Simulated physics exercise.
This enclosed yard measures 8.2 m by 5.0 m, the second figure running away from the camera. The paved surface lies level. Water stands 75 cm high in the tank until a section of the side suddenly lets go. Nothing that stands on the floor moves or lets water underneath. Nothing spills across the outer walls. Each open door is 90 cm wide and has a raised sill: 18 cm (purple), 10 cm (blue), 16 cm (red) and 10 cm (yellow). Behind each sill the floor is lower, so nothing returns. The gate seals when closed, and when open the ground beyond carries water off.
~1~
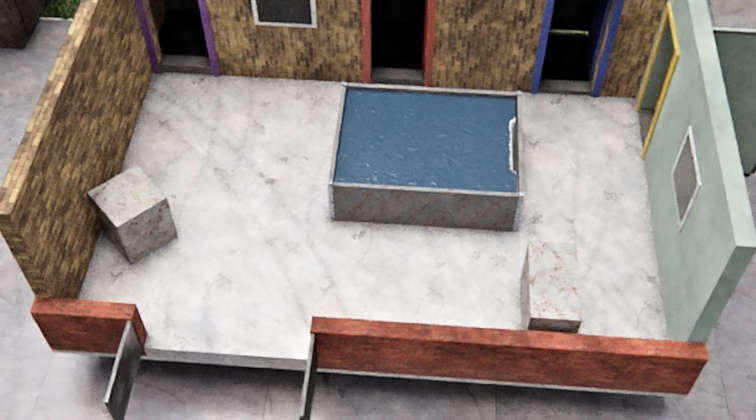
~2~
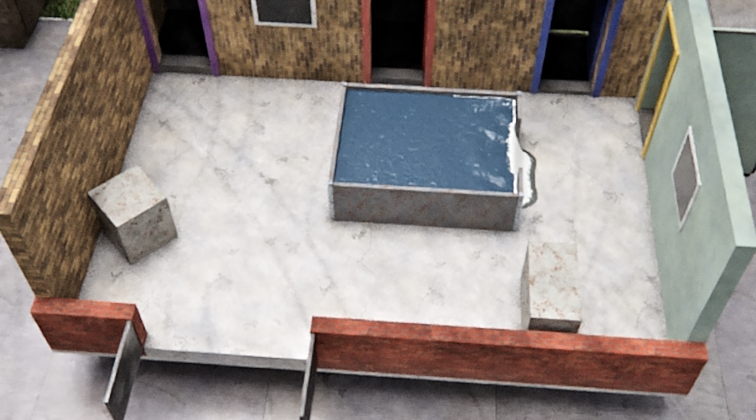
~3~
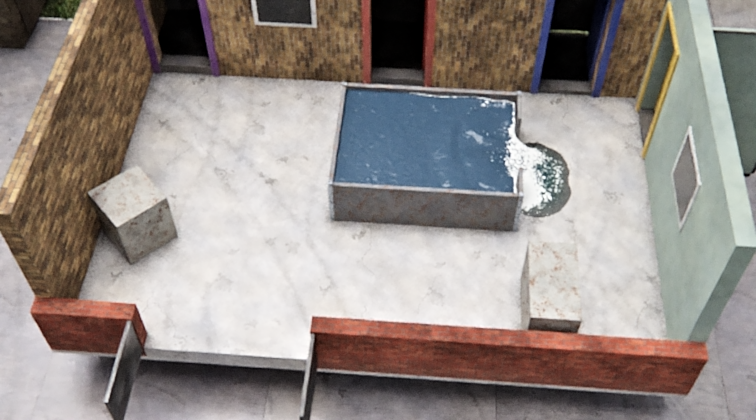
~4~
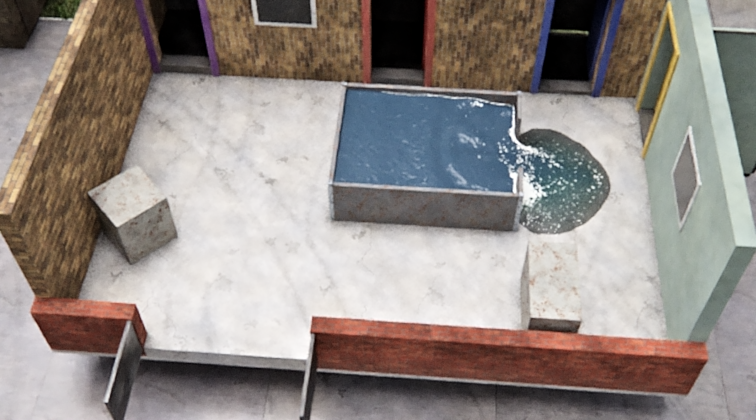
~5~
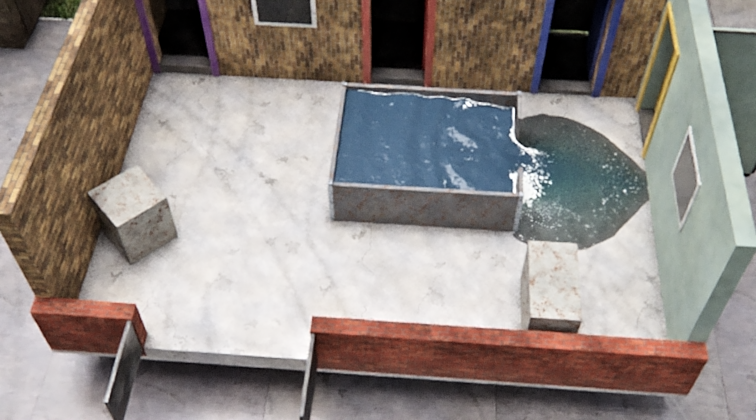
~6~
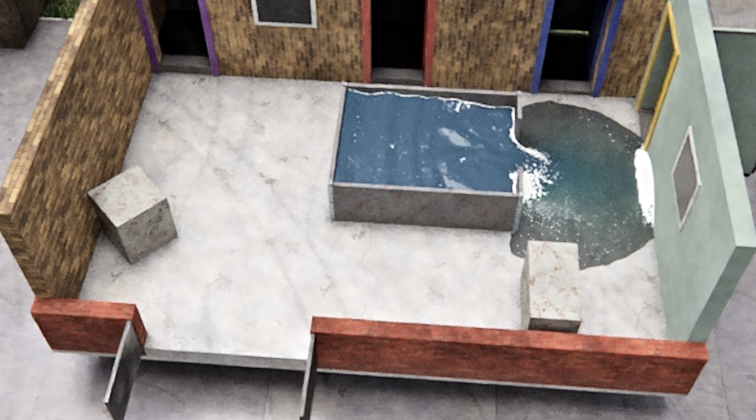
We see a walled yard with a tank of blue water, which starts pouring through a gap in its right side, foaming and spreading across the pale floor to the green wall and a block near the front.
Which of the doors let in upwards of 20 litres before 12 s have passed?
The water let in: At the purple door it does not reach the limit; at the blue door it exceeds the limit; at the red door it stays under the limit; at the yellow door it goes over the limit.
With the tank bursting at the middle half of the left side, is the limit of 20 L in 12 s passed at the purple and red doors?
Then: Purple above, red not over.
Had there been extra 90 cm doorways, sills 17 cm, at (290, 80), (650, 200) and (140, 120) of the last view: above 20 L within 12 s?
In that order: Under, past it, under.
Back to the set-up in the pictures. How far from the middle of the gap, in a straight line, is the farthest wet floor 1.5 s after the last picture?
Some 3.8 m out.
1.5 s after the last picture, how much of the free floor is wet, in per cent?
About 25 per cent.
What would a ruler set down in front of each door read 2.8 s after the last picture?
In cm: Purple 0, blue 14, red 4, yellow 27.
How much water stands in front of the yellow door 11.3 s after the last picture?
Some 14.5 cm.
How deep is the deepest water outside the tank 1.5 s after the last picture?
About 44 cm.
Then, 0.7 s after the last picture water covers 20 % of the floor and is deepest (44 cm) near (635, 106); purple door not reached, blue door 6 cm at the sill, 0 L in, red door not reached, yellow door 27 cm at the sill, 29 L in.
Then, 1.5 s after the last picture water covers 25 % of the floor and is deepest (44 cm) near (635, 106); purple door not reached, blue door 15 cm at the sill, 3 L in, red door not reached, yellow door 32 cm at the sill, 118 L in.
Then, 2.8 s after the last picture water covers 40 % of the floor and is deepest (36 cm) near (669, 368); purple door not reached, blue door 14 cm at the sill, 12 L in, red door 4 cm at the sill, 0 L in, yellow door 27 cm at the sill, 261 L in.
Then, 6.3 s after the last picture water covers 70 % of the floor and is deepest (23 cm) near (636, 114); purple door 8 cm at the sill, 0 L in, blue door 15 cm at the sill, 72 L in, red door 10 cm at the sill, 0 L in, yellow door 23 cm at the sill, 481 L in.
Then, 11.3 s after the last picture water covers 95 % of the floor and is deepest (15 cm) near (637, 122); purple door 10 cm at the sill, 0 L in, blue door 13 cm at the sill, 134 L in, red door 7 cm at the sill, 0 L in, yellow door 15 cm at the sill, 623 L in.
